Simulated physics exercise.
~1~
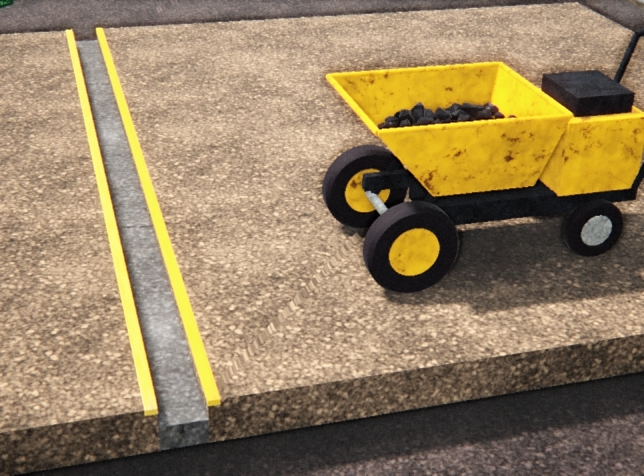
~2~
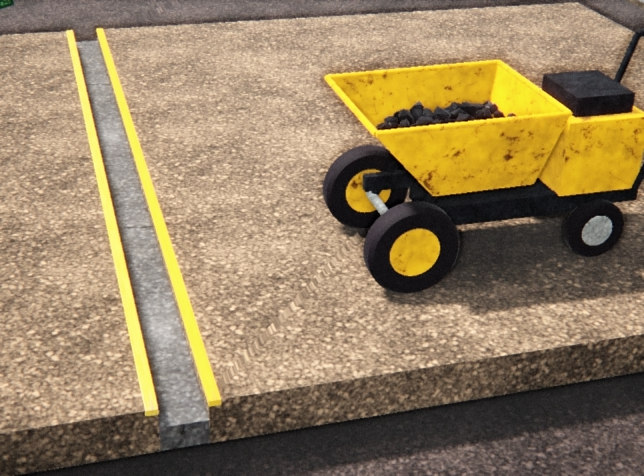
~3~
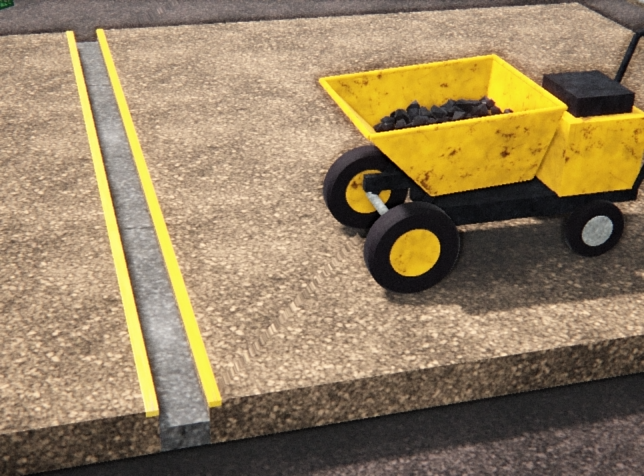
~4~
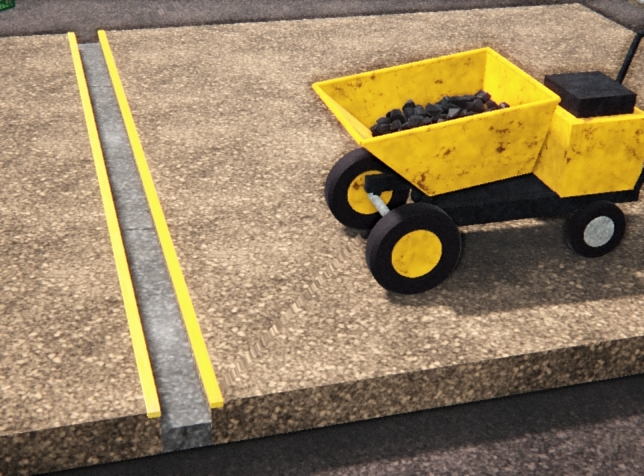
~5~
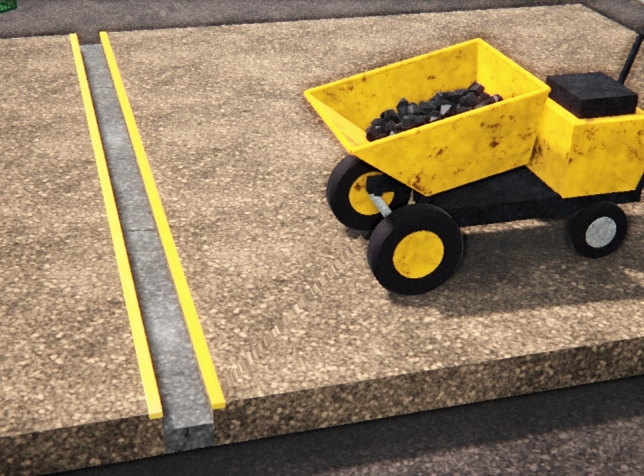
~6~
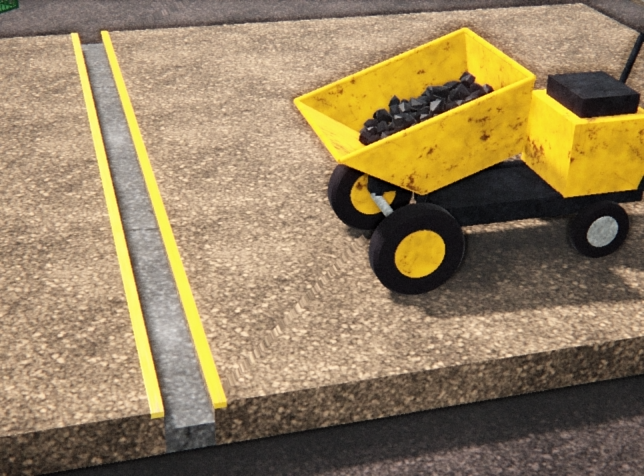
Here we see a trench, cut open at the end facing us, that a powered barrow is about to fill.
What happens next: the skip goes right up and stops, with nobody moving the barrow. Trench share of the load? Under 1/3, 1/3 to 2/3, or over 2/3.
I predict the trench won't see a third of the load.
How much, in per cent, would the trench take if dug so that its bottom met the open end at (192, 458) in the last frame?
I'd say roughly 20 in a hundred.
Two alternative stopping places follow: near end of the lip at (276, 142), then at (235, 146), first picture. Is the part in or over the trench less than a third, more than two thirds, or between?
Note - stop 1: The middle third; stop 2: Under a third.
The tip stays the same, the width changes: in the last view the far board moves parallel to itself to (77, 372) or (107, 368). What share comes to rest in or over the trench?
First case 20 %, second case 20 %.
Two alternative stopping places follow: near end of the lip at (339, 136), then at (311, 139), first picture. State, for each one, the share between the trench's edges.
Near 40 % and 50 %.
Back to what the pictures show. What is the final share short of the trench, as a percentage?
Result: Close to 60 %.
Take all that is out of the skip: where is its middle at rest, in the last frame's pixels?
I'd place the middle at about (217, 274).
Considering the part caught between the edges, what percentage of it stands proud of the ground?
Around 0 per cent.
Shortly afterwards, skip tipped steeply; the whole lot in the skip.
Next, skip tipped right over; the bulk in the skip; near a quarter short of the trench; only a few in or heaped over the trench.
Some moments later, skip tipped right over; near a quarter in the skip; near two thirds short of the trench; near a quarter in or heaped over the trench.
In the end, skip tipped right over; a little in the skip; near two thirds short of the trench; near a quarter in or heaped over the trench; none at all beyond it.
